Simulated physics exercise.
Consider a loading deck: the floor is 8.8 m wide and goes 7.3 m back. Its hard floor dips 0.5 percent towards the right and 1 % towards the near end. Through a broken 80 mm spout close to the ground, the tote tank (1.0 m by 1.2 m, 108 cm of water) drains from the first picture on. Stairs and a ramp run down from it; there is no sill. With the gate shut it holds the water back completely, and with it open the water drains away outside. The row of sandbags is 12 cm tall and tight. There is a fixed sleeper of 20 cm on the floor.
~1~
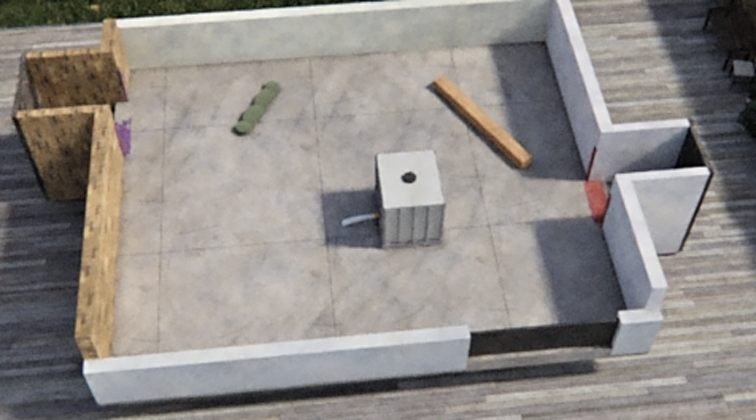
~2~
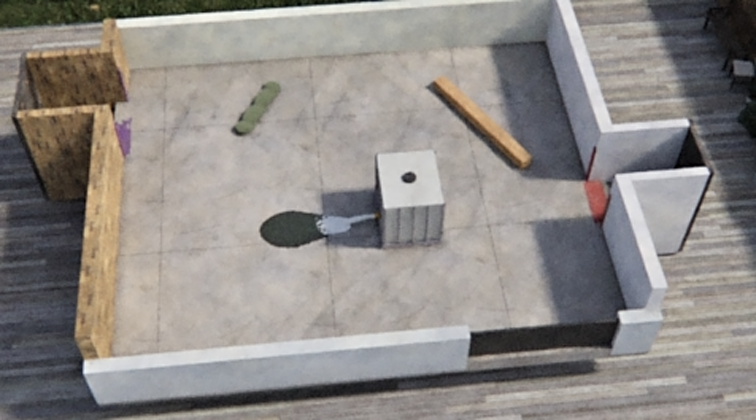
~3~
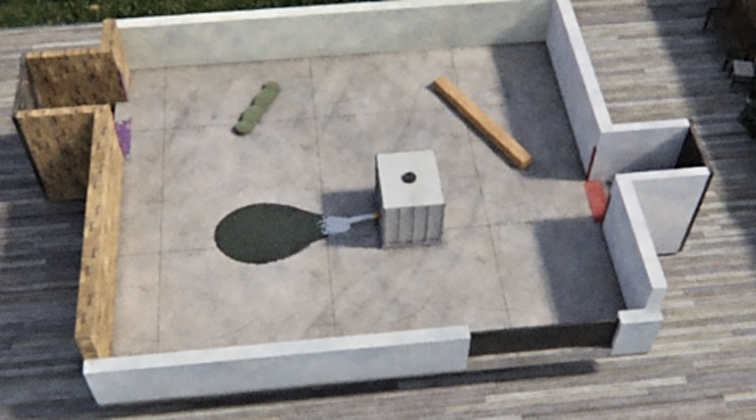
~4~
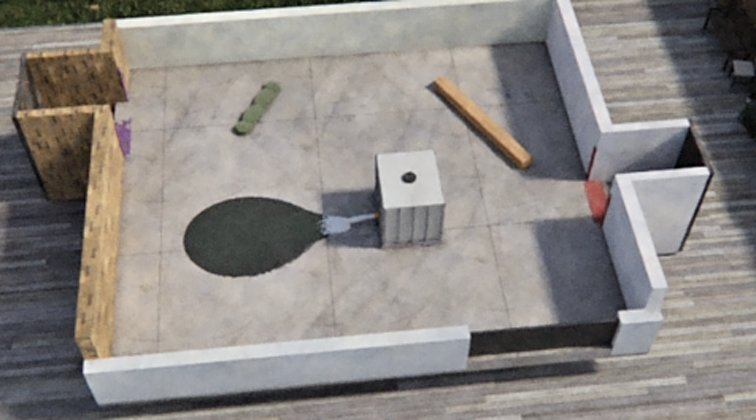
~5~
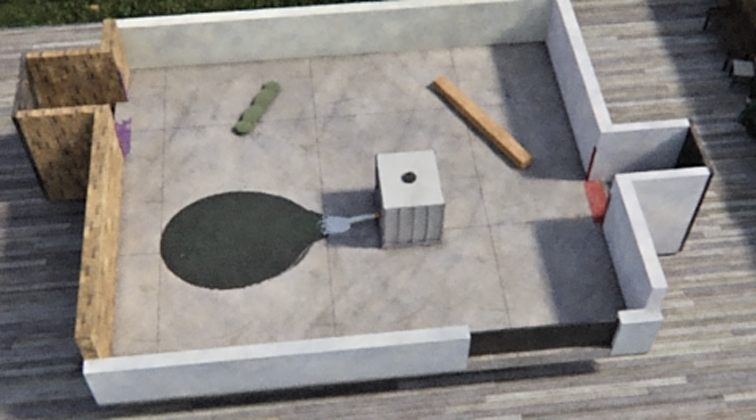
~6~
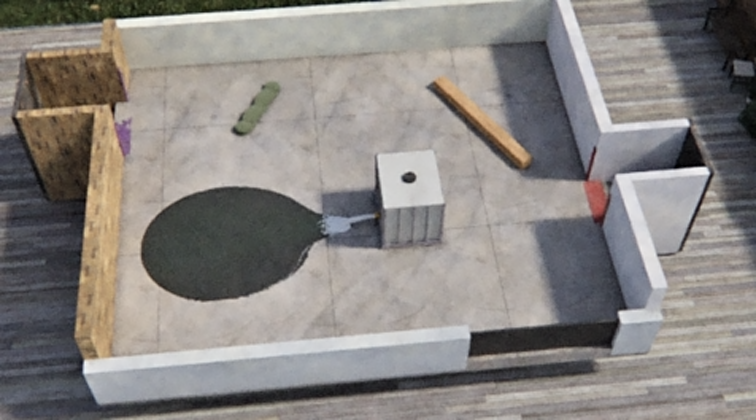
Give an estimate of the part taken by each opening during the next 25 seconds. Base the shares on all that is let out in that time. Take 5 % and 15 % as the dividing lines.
Shares: Gateway: Not even 5 %; flight of stairs down (marked purple): Less than 5 %; down ramp (marked red): Less than 5 %.
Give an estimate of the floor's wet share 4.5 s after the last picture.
Near 20 per cent of the floor.
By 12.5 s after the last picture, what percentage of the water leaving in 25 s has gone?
It comes to around 0 percent.
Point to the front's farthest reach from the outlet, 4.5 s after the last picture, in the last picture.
In the last view, it's close to (112, 371).
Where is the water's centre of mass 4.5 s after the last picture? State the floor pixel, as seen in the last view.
The water's centre sits near (197, 258).
Then, 1.5 s after the last picture water covers 10 % of the floor and is deepest (3 cm) near (337, 222); gone so far, the gateway 0 %, the flight of stairs down (marked purple) 0 %, the down ramp (marked red) 0 %.
Then, 4.5 s after the last picture water covers 20 % of the floor and is deepest (3 cm) near (337, 222); gone so far, the gateway 0 %, the flight of stairs down (marked purple) 0 %, the down ramp (marked red) 0 %.
Then, 8.5 s after the last picture water covers 20 % of the floor and is deepest (3 cm) near (111, 381); gone so far, the gateway 0 %, the flight of stairs down (marked purple) 0 %, the down ramp (marked red) 0 %.
Then, 12.5 s after the last picture water covers 30 % of the floor and is deepest (4 cm) near (133, 379); gone so far, the gateway 0 %, the flight of stairs down (marked purple) 0 %, the down ramp (marked red) 0 %.
Then, 21.5 s after the last picture water covers 40 % of the floor and is deepest (4 cm) near (133, 379); gone so far, the gateway 0 %, the flight of stairs down (marked purple) 0 %, the down ramp (marked red) 0 %.
